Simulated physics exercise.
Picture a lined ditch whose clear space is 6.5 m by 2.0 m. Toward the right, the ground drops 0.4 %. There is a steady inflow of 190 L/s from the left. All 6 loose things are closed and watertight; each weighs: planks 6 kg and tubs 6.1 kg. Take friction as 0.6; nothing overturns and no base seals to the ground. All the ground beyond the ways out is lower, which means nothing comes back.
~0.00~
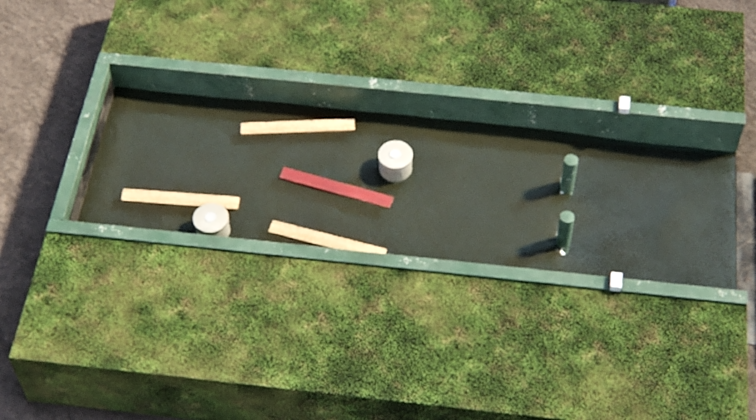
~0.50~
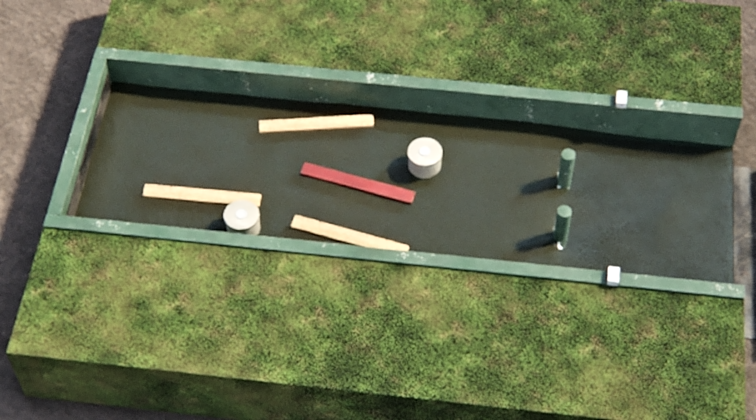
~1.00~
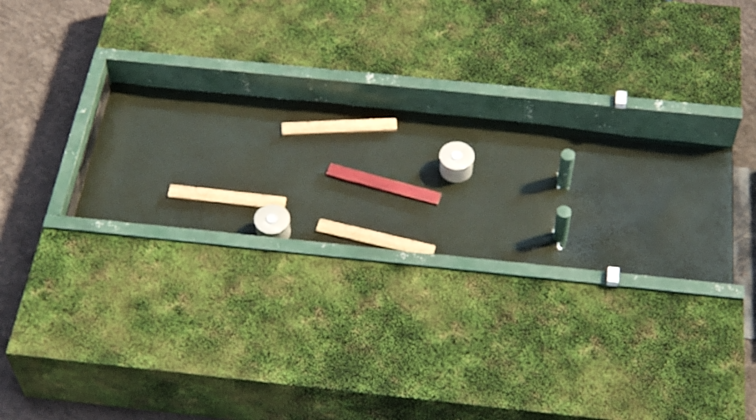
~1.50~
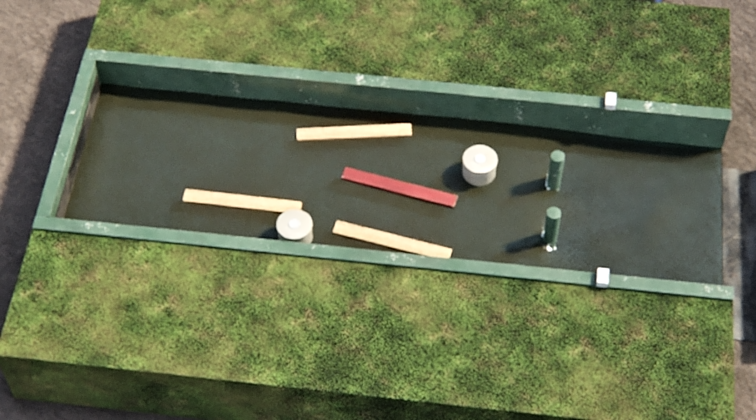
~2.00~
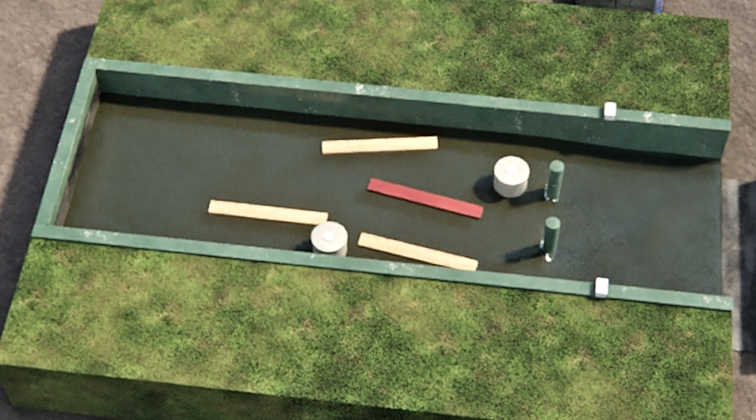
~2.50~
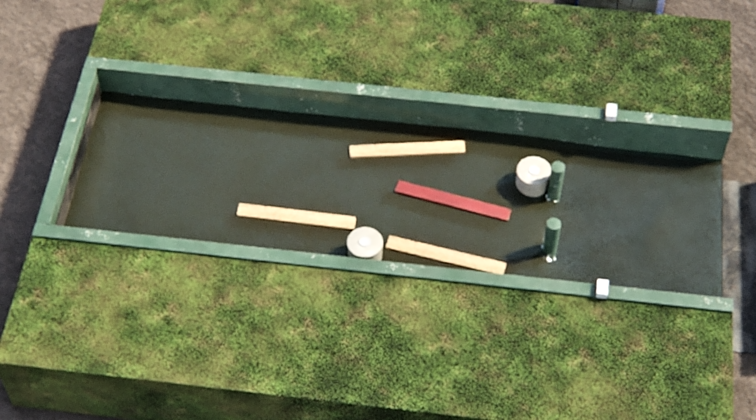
Four planks and two pale tubs drift steadily rightward together along a water-filled, green-walled channel.
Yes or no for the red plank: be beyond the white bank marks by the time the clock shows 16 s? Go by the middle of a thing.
The red plank? It goes beyond them.
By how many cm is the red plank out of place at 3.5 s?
I'd guess some 200 cm by then.
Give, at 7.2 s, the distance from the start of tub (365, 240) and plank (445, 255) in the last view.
Respectively: Washed out and washed out.
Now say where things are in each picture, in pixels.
In the first picture, the red plank at (336, 187), afloat; about 1680 L in view; 0 of 6 have shifted.
In the second picture, the red plank at (358, 182) floats, 25 cm from its start; about 1680 L in view; 6 of 6 have shifted.
In the third picture, the red plank at (383, 184) floats, 52 cm from its start; 14 cm deep round most things; 6 of 6 have shifted.
In the fourth picture, the red plank at (399, 187), afloat, 78 cm from its start; about 1670 L in view; 6 of 6 have shifted.
In the fifth picture, the red plank at (425, 198), afloat, 106 cm from its start; 14 cm deep round most things; 6 of 6 have shifted.
In the sixth picture, the red plank at (453, 200) floats, 133 cm from its start; about 1660 L in view; 6 of 6 have shifted.
After 3.5 s the red plank is near (510, 203), 1.9 m from its start, afloat; 1 of 6 are over the mark; 6 afloat.
After 7.2 s the red plank has gone out; 5 of 6 are over the mark; 1 afloat.
After 12.0 s the red plank has gone out; 6 of 6 are over the mark; 0 afloat.
After 16.0 s the red plank has gone out; 6 of 6 are over the mark; 0 afloat.
